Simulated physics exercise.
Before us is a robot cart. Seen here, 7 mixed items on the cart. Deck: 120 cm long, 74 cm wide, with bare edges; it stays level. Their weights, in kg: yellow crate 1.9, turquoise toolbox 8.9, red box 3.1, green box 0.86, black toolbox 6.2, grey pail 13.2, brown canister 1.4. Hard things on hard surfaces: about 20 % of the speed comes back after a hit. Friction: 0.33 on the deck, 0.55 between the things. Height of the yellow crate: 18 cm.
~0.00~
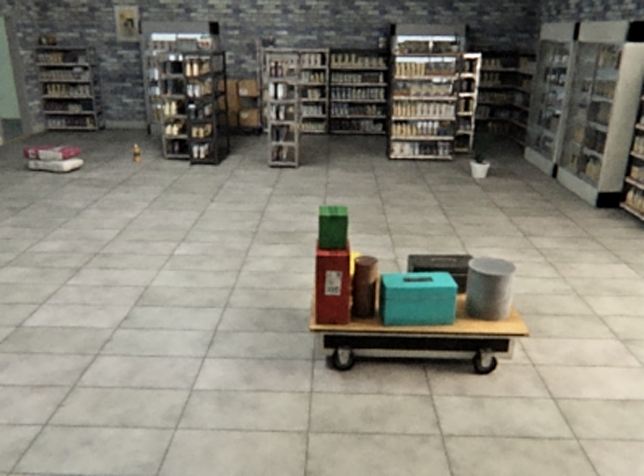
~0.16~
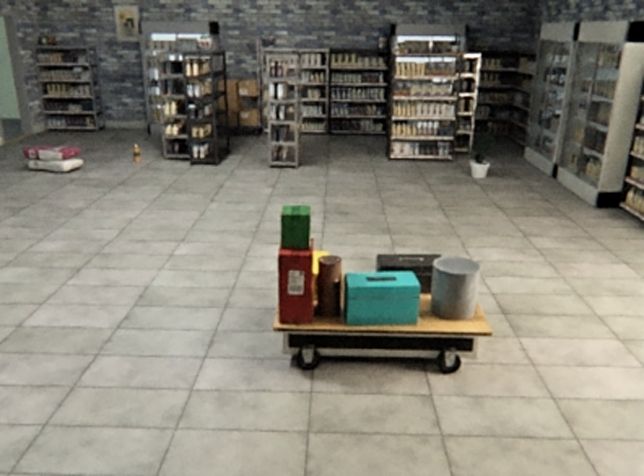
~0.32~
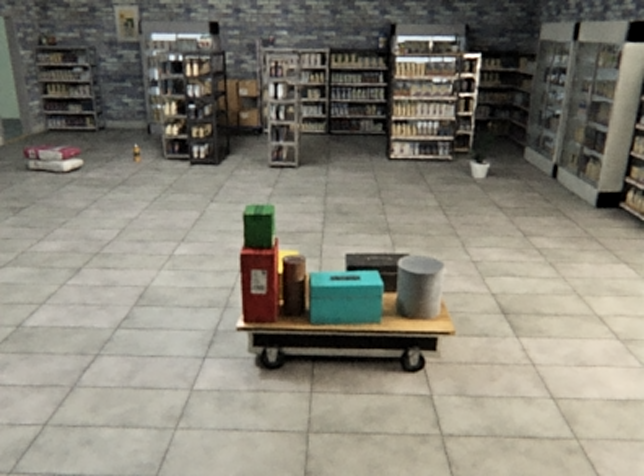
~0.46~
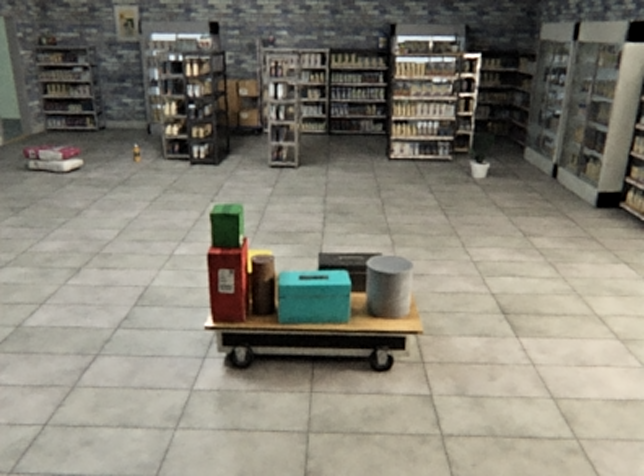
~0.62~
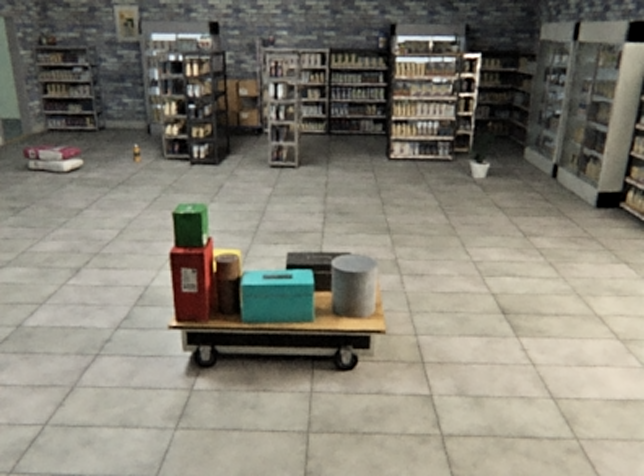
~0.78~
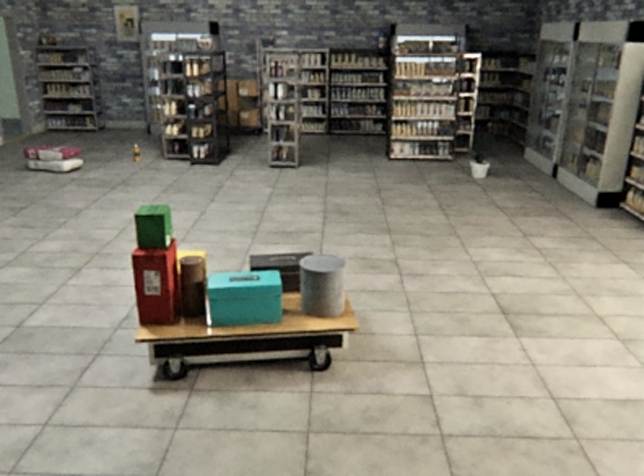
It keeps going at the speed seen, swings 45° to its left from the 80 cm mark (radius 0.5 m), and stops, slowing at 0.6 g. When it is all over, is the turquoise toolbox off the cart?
The turquoise toolbox stays on the cart.
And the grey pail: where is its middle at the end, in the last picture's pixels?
At about (225, 312).
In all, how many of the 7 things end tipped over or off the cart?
That comes to 4.
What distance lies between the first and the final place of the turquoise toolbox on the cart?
About 26 cm.
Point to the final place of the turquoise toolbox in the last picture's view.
Near (131, 344).
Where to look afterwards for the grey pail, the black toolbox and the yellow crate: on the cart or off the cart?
The grey pail ends on the cart; the black toolbox is still on the cart; the yellow crate finishes off the cart.
After 0.98 s, 127 cm covered, turned 36°; yellow crate now off the cart; turquoise toolbox moved 18 cm near (210, 309); brown canister 3° off upright.
After 1.28 s, 161 cm covered, turned 45°; turquoise toolbox moved 19 cm near (155, 334); brown canister 15° off upright; green box 3° off upright.
After 1.68 s, 164 cm covered, turned 45°, stopped; red box, green box and brown canister now off the cart; turquoise toolbox moved 25 cm near (131, 344); black toolbox moved 24 cm.
In the end (2.2 s), off the cart, yellow crate, red box, green box and brown canister; not toppled but over 10 cm from the start, turquoise toolbox, black toolbox and grey pail. In the last view, turquoise toolbox near (131, 344).
